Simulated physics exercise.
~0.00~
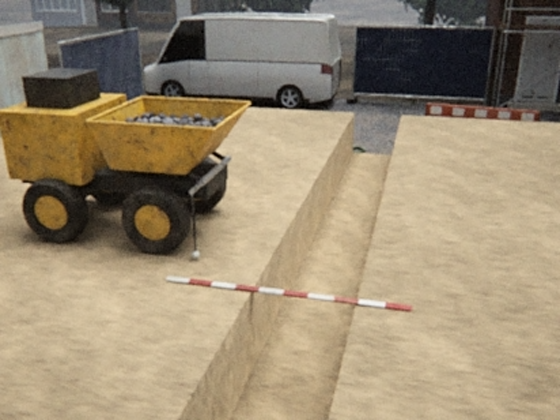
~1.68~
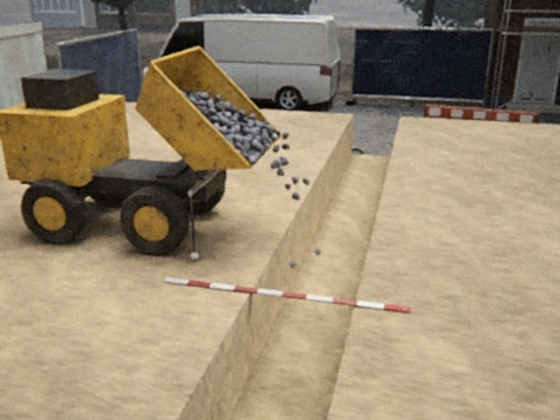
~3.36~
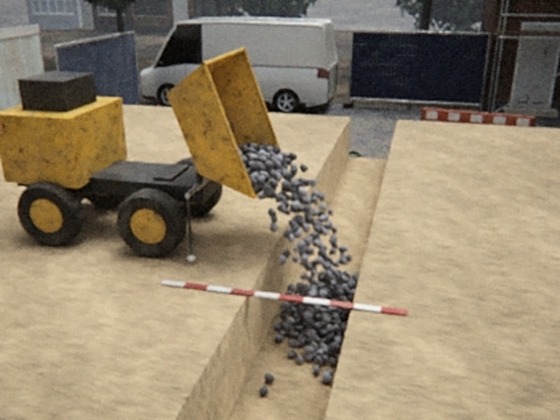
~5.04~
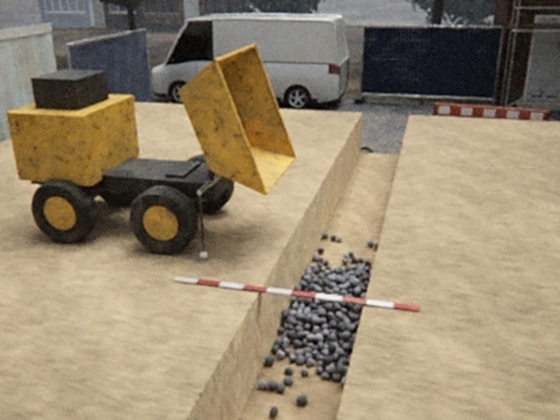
Yellow dumper tipping its skip in two stages, pouring grey rounded stones into a sandy trench until the skip is empty.
